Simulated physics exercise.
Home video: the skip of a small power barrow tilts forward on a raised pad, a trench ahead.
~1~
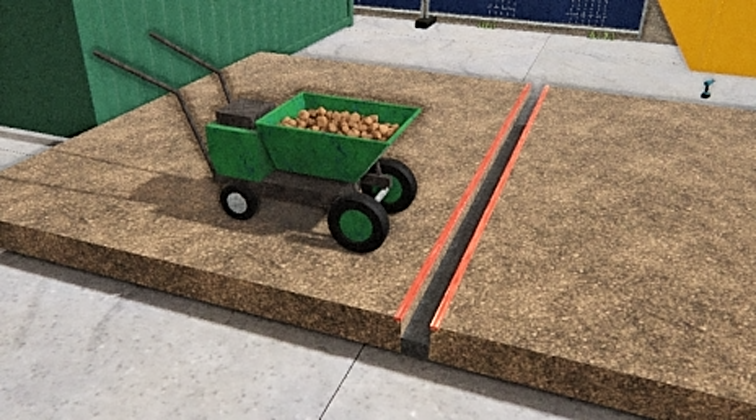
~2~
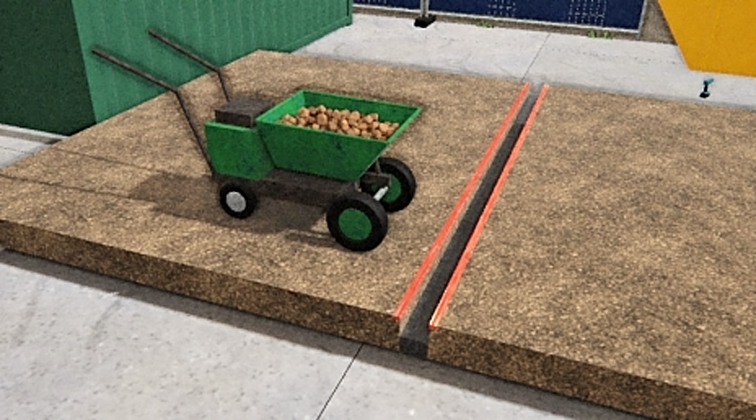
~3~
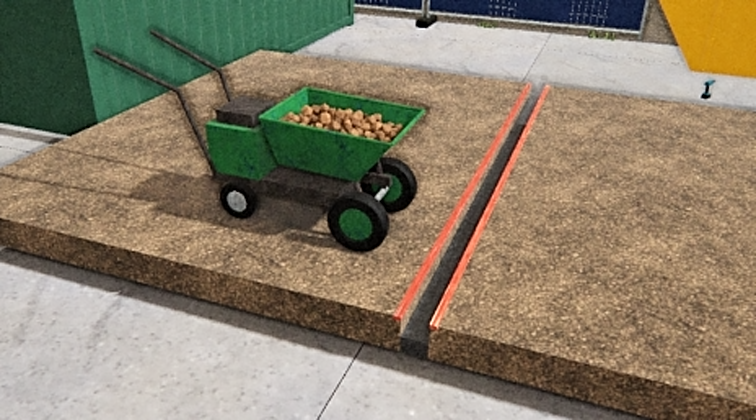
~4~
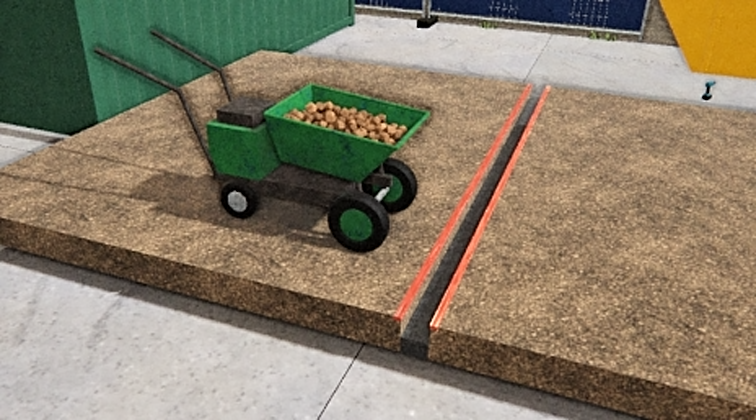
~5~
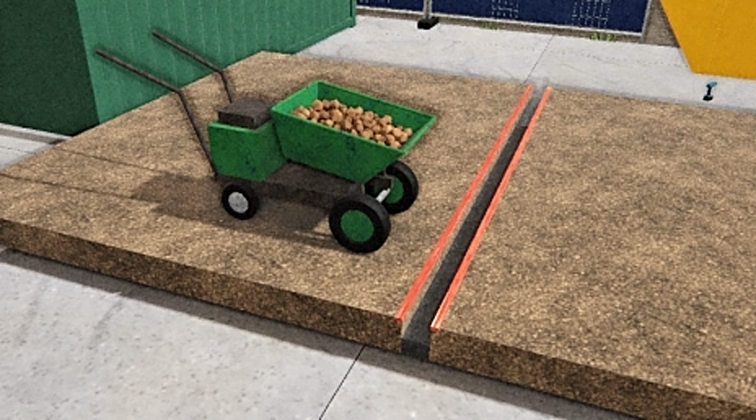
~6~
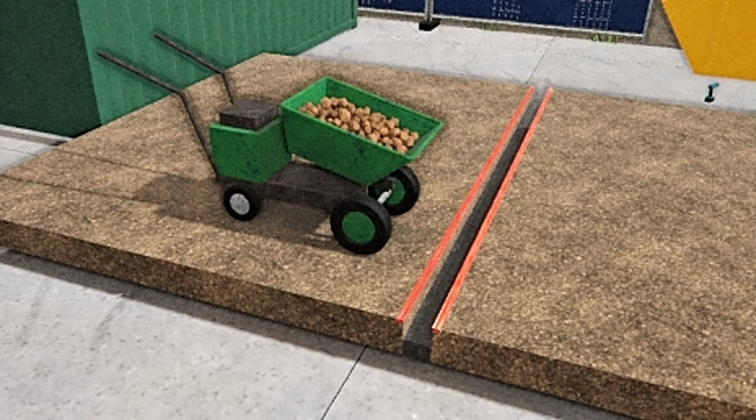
A green power barrow loaded with brown lumps stood still on a raised dirt pad, just left of a narrow trench edged in orange, while its skip slowly tilted forward a little.
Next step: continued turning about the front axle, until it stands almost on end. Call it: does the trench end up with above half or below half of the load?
It ends up with below half.
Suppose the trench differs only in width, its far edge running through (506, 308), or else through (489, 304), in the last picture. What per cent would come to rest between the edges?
100 %, 80 %.
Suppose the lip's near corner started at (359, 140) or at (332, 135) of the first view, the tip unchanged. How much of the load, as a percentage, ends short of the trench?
The first position yields around 10 per cent; the second yields around 30 per cent.
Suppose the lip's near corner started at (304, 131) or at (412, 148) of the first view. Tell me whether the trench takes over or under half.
For the first try, shy of half; for the second, shy of half.
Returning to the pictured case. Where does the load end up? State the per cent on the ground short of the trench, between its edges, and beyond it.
In percent, short 0, between 10 and beyond 65.
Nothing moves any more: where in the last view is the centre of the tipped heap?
(502, 253).
Just after the last frame, skip tipped steeply; every one in the skip.
A moment on, skip tipped steeply; the larger part in the skip; just a few in or heaped over the trench; about a tenth beyond it; just a few falling.
Further on, skip tipped right over; roughly a quarter in the skip; about a tenth in or heaped over the trench; roughly two thirds beyond it.
When it is over, skip tipped right over; roughly a quarter in the skip; about a tenth in or heaped over the trench; roughly two thirds beyond it.
